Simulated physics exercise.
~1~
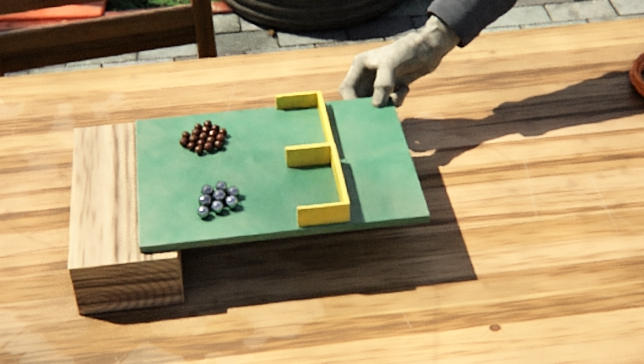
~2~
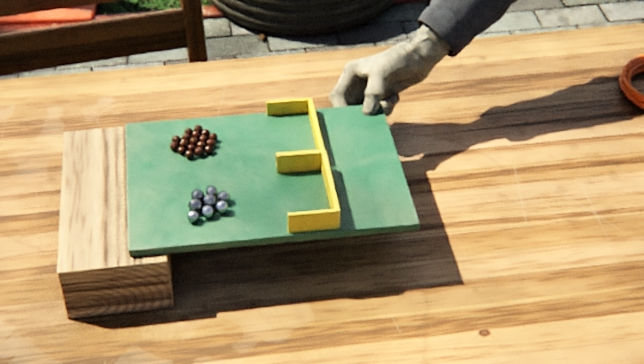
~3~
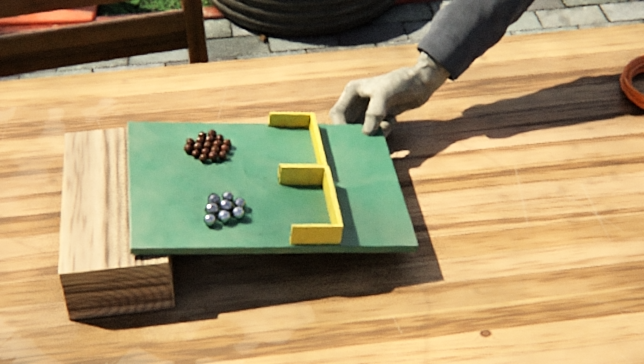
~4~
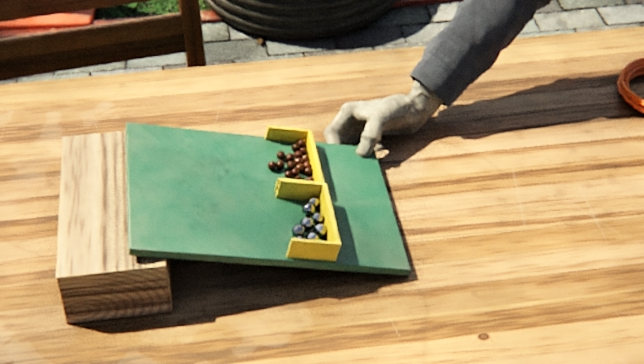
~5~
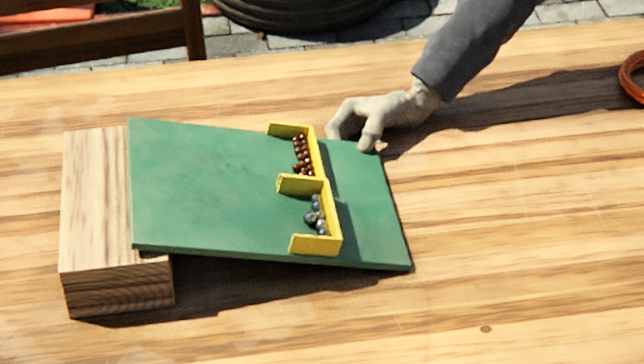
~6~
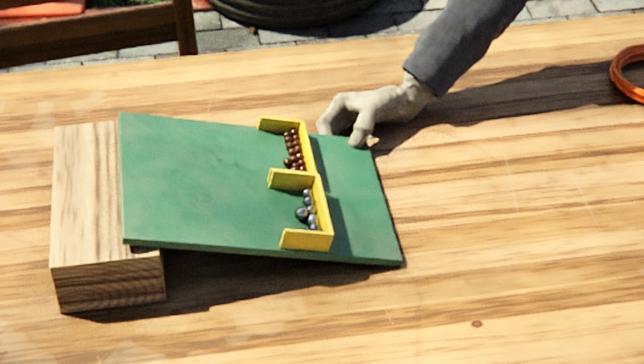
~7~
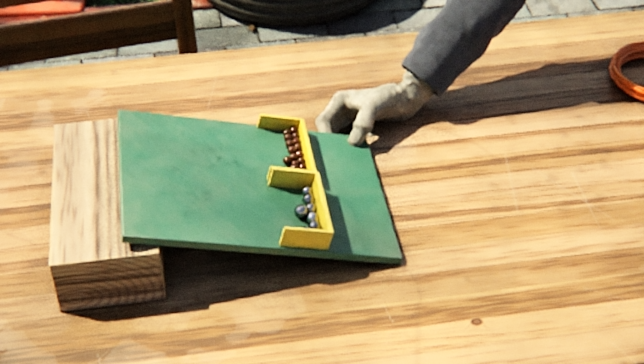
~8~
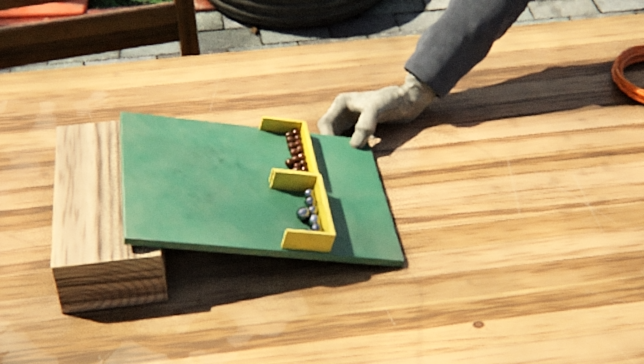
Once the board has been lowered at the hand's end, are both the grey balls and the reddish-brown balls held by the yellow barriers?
Yes, both groups are held. The grey balls end against the near barrier and the reddish-brown ones end against the far barrier.
A gloved hand in a dark sleeve holds the right end of a green board on a sunlit wooden table, seen from above at a slight sway. The board's left end rests on a wooden block, with reddish-brown balls on its far side and grey ones on its near side, left of yellow barriers. The hand lowers the right end, and the board slopes down to the right. Both groups move down the slope and reach the barriers. They end gathered against them in separate compartments, while the hand stays by the lowered end.
